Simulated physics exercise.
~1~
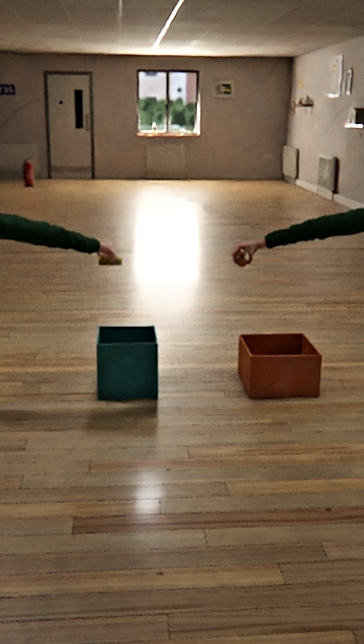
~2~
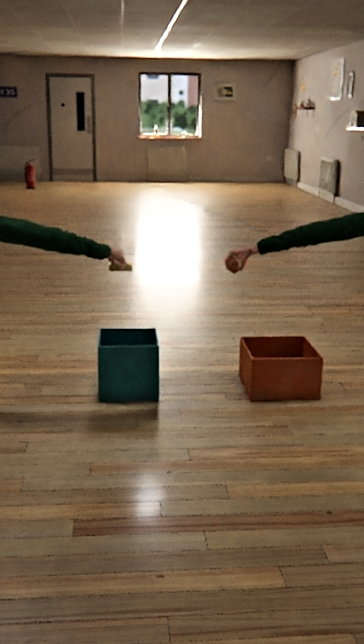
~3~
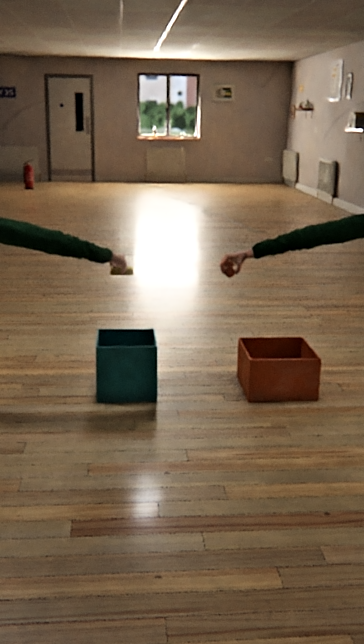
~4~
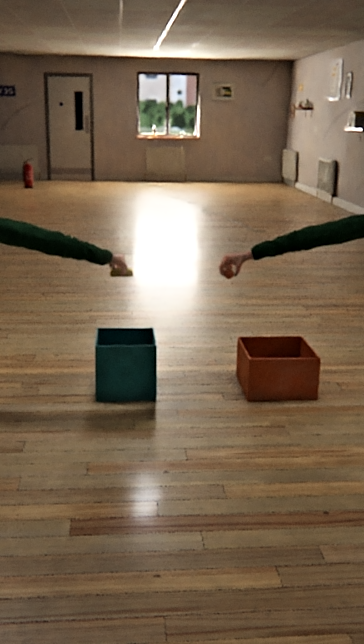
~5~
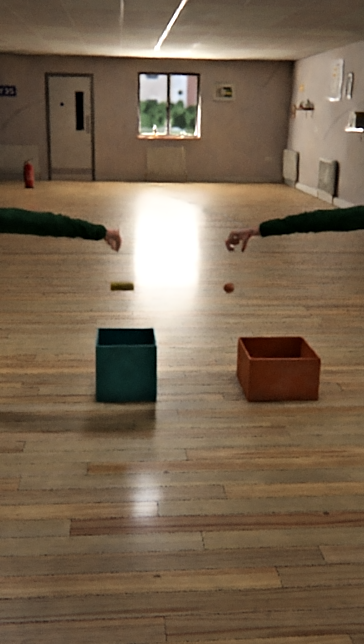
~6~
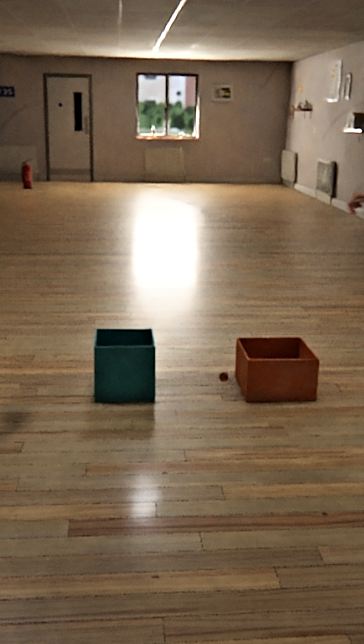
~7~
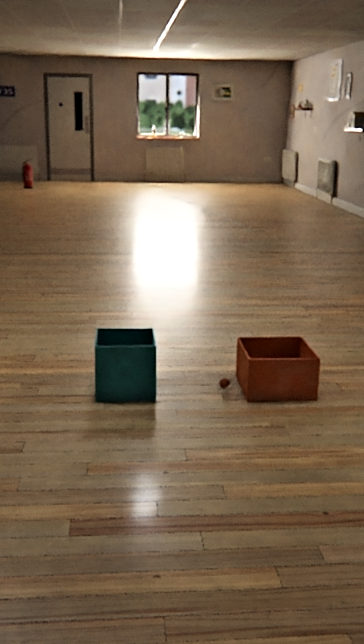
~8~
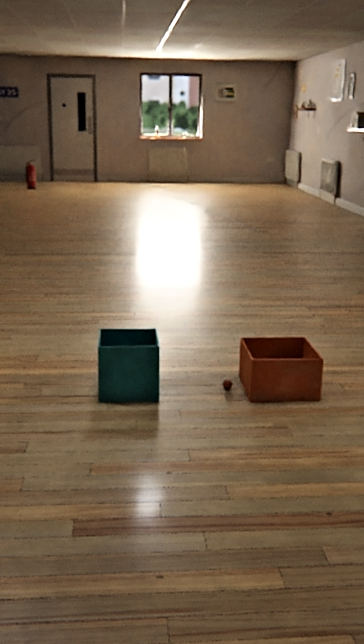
In this clip, two green-sleeved arms hold a yellow sponge and a small orange tomato above a teal basket and an orange-brown one, then let go; the sponge drops into the left basket, while the tomato misses and rests on the floor beside the right one.
